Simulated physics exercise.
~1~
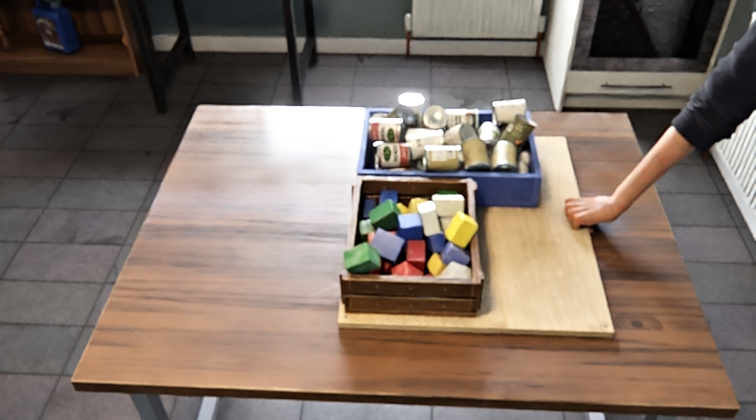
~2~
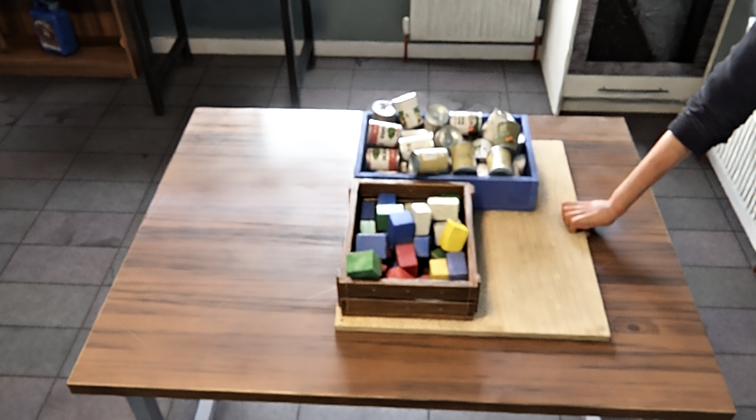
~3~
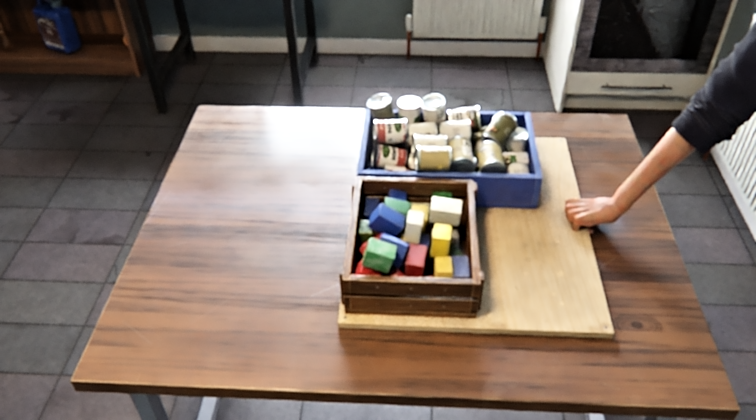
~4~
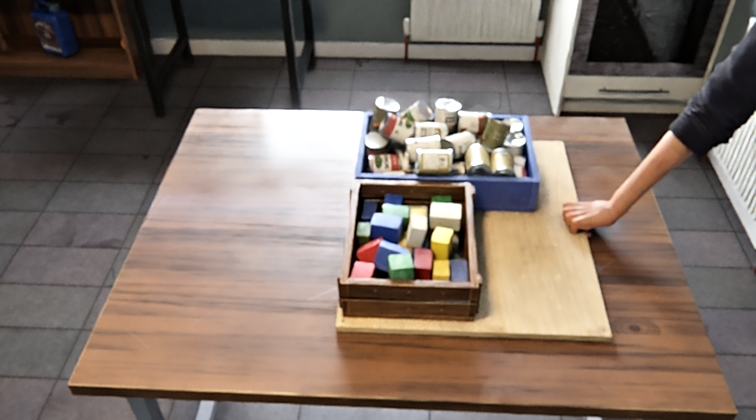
In this clip, a hand at the right grips a wooden board on a table and rattles it left and right, jostling the toy bricks in a wooden crate and the small tins in a blue crate behind it; both crates stay in place, and nothing spills out.
